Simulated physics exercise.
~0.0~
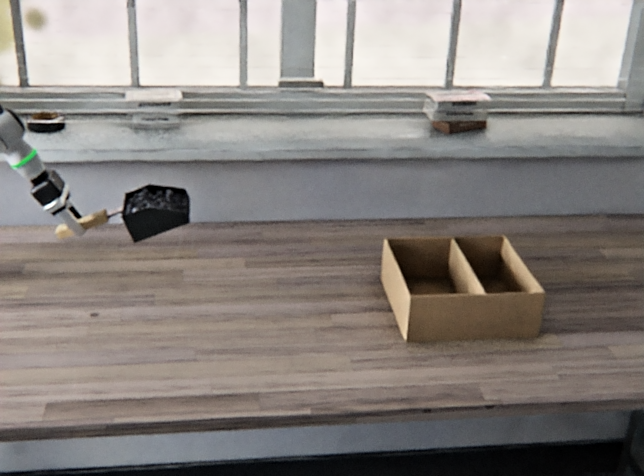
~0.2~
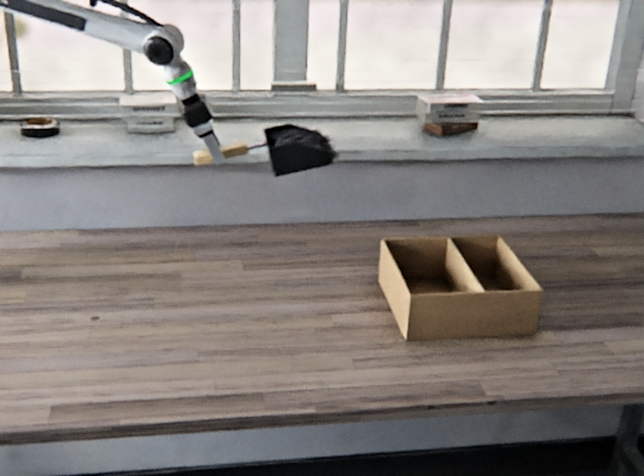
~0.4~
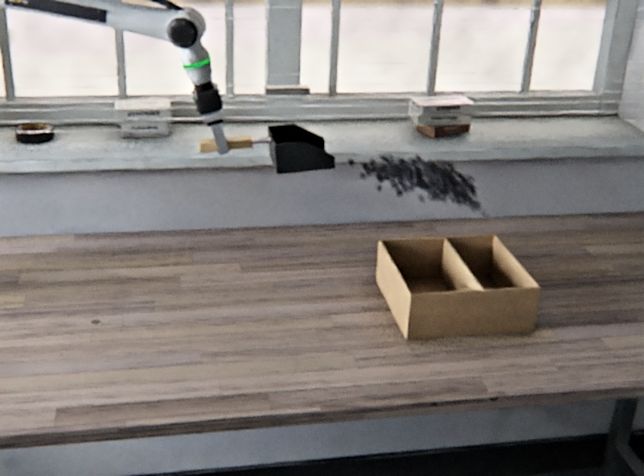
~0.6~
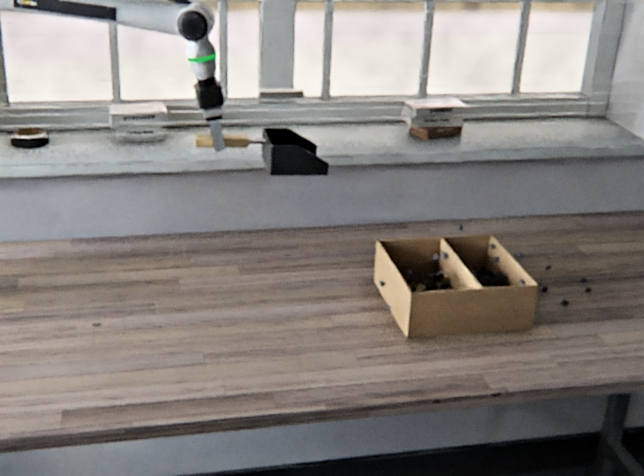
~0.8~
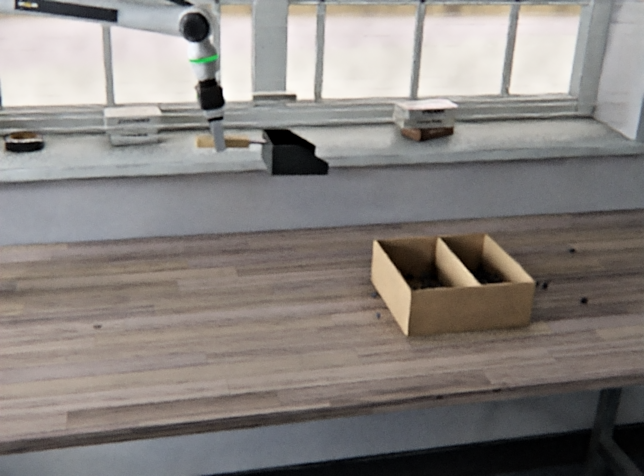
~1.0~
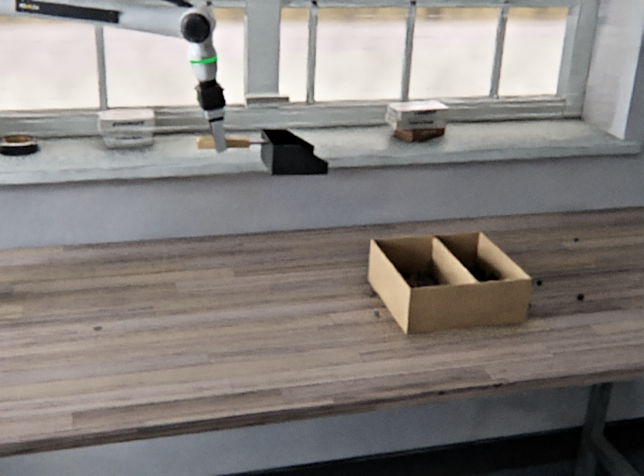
The video shows a robot arm swinging a black scoop of dark pebbles right and up over a wooden table, flinging them through the air into a divided cardboard-coloured box. Most land in both compartments, a few scatter on the table beside it, and the arm holds still.
